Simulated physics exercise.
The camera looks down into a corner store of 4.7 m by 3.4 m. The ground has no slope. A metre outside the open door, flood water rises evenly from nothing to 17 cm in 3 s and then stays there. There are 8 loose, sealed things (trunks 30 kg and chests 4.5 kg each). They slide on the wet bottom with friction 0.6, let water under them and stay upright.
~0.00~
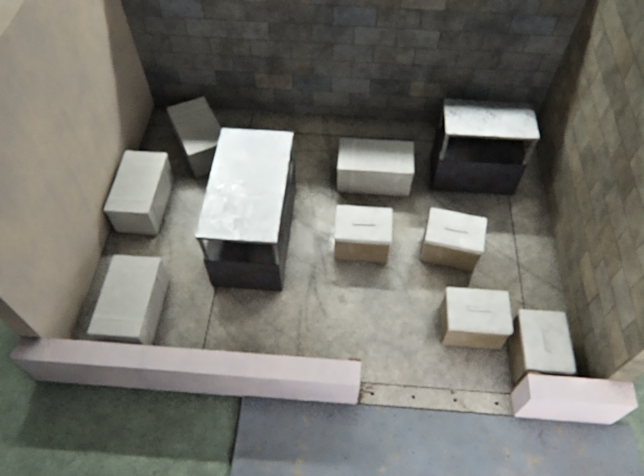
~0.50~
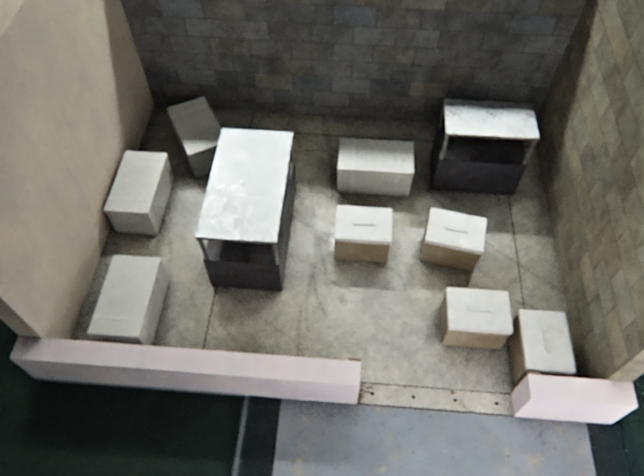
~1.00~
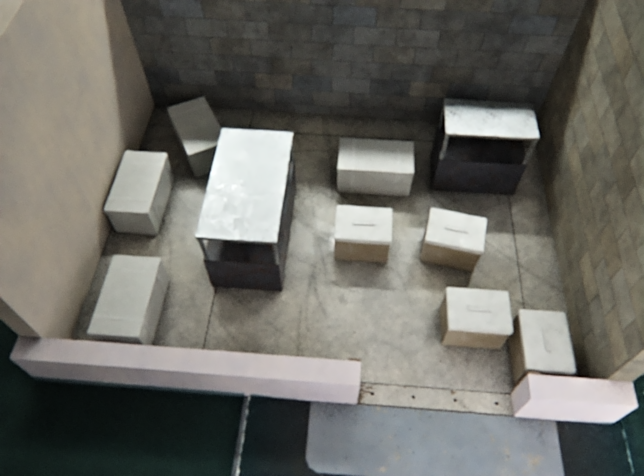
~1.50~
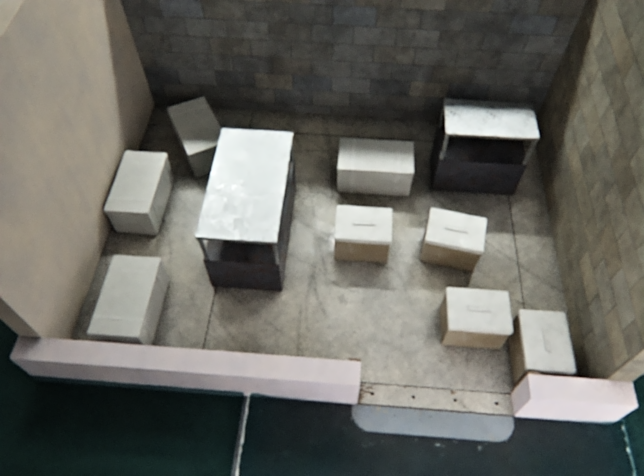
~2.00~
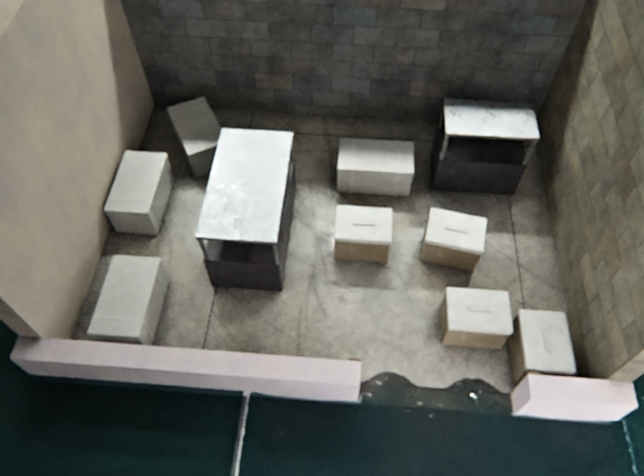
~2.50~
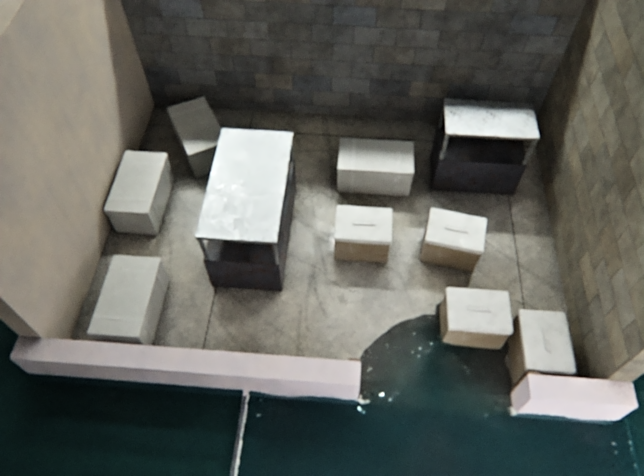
Dark green water spreading across the ground outside a walled storeroom, then entering through the front gap while the boxes stay still.
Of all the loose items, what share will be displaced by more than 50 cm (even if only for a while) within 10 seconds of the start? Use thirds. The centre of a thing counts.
That comes to one to two thirds.
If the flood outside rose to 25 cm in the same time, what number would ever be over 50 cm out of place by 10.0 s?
In that case 6 of them.
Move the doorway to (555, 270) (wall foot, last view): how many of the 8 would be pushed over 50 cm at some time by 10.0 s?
Then 3.
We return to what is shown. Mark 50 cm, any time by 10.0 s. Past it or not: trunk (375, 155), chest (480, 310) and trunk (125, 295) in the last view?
In that order: Over, more, short of it.
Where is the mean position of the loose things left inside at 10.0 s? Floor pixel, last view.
Around (325, 205).
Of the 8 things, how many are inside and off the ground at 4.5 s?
I count 3.
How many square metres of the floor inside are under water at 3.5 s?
Roughly 2.5 m2.
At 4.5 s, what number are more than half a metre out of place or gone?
By then 3.
After 3.5 s 0 of 8 are over 50 cm from their spots; 0 afloat.
After 4.5 s 3 of 8 are over 50 cm from their spots; 3 afloat.
After 7.0 s 3 of 8 are over 50 cm from their spots; 4 afloat.
After 10.0 s 5 of 8 are over 50 cm from their spots, and 5 have been at some point; 5 afloat.
